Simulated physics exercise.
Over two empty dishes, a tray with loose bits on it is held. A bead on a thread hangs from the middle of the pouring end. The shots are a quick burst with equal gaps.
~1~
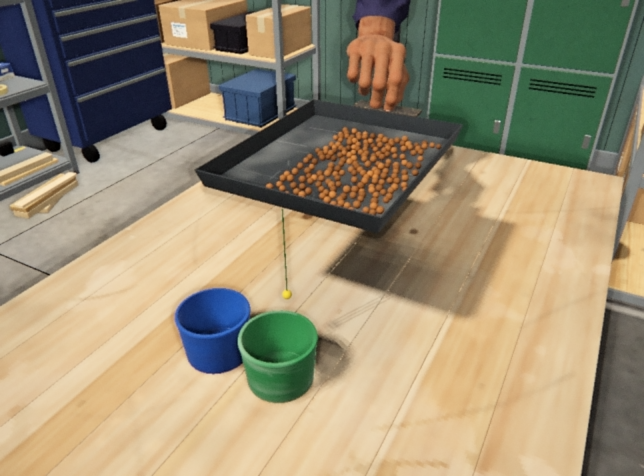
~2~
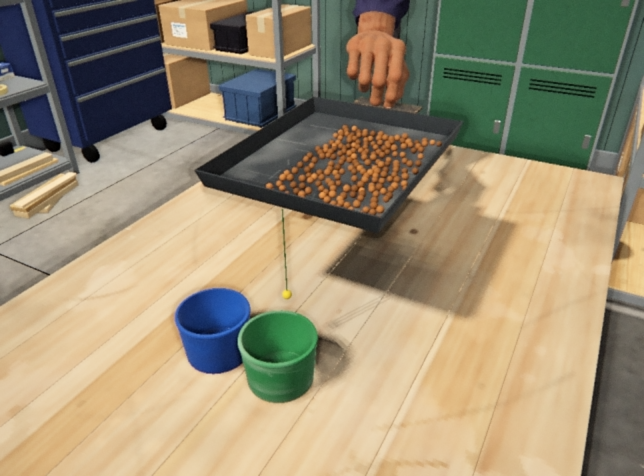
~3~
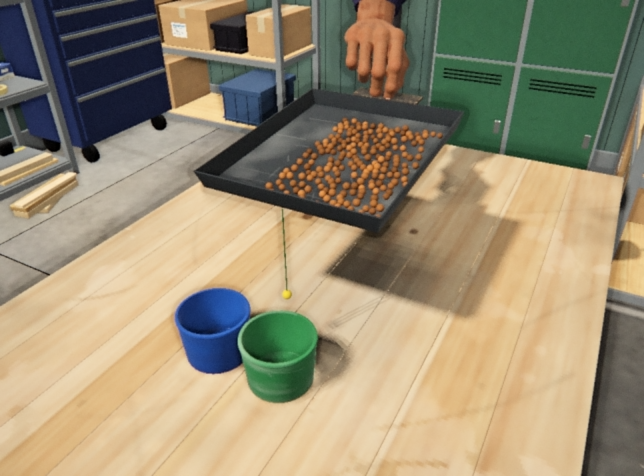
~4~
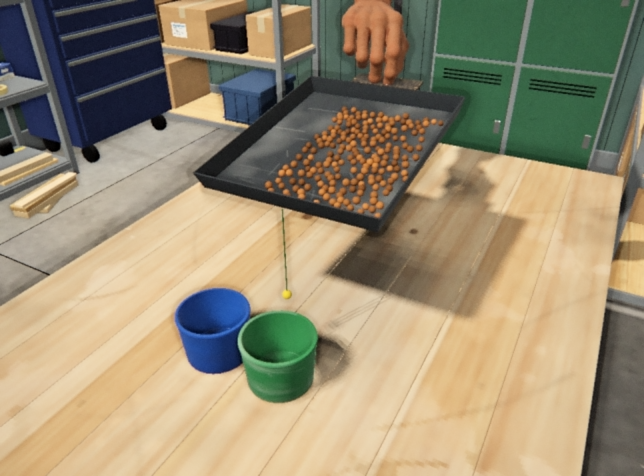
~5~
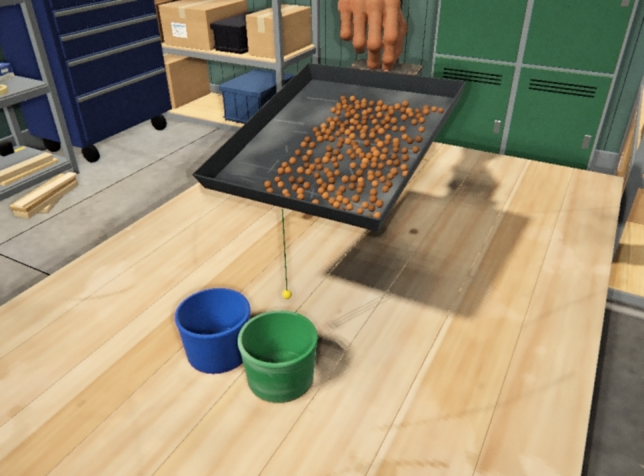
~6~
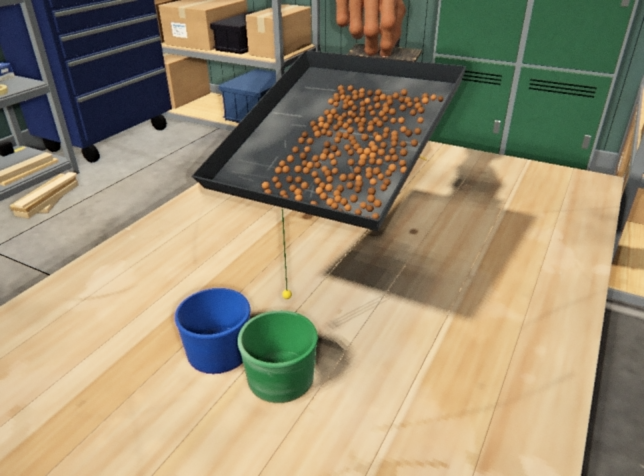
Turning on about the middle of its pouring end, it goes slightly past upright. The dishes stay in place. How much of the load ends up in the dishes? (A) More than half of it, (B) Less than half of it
More than half of it.
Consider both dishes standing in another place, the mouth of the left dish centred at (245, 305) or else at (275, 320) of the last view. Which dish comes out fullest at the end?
Try 1: The dish to the left; try 2: The dish to the left.
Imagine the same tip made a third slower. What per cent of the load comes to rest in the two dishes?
That works out at roughly 80 per cent.
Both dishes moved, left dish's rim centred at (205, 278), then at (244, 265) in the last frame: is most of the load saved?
Result, first setup: The minor share; second setup: The minor share.
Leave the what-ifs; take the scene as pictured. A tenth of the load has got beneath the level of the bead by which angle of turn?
The tilt then is about 100°.
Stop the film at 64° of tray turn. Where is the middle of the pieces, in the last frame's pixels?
In the last view, the load is centred near (293, 194).
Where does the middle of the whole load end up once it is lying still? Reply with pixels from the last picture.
I'd say the middle ends up at about (266, 370).
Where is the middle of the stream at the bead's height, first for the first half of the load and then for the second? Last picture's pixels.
Near (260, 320) to start, and near (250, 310) afterwards.
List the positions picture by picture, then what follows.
In the first frame, corners of the pouring end at (202, 169) and (378, 213), level; middle of the load at (357, 167), cereal balls; left dish at (193, 350); right dish at (258, 378); bead on its thread at (287, 294).
In the second frame, corners of the pouring end at (202, 169) and (378, 213), level; middle of the load at (357, 165).
In the third frame, corners of the pouring end at (201, 170) and (378, 214), tipped barely, level across its low end; middle of the load at (357, 161).
In the fourth frame, corners of the pouring end at (200, 171) and (377, 214), tipped a little, level across its low end; middle of the load at (357, 154).
In the fifth frame, corners of the pouring end at (199, 172) and (376, 214), tipped a little, level across its low end; middle of the load at (356, 148).
In the sixth frame, corners of the pouring end at (199, 174) and (375, 215), tipped clearly, level across its low end; middle of the load at (354, 143); left dish at (193, 350); right dish at (258, 378).
Soon, tray tipped steeply; nearly all on the tray; a stray few in the left dish; a stray few outside both; a stray few in the air.
A while on, tray tipped past a quarter turn; about a quarter on the tray; about a quarter in the right dish; a small part in the left dish; a small part outside both; about half in the air.
Towards the end, tray tipped past a quarter turn; about a third in the right dish; about a third in the left dish; about a quarter outside both.
Finally, tray tipped past a quarter turn; about a third in the right dish; about a third in the left dish; about a quarter outside both.
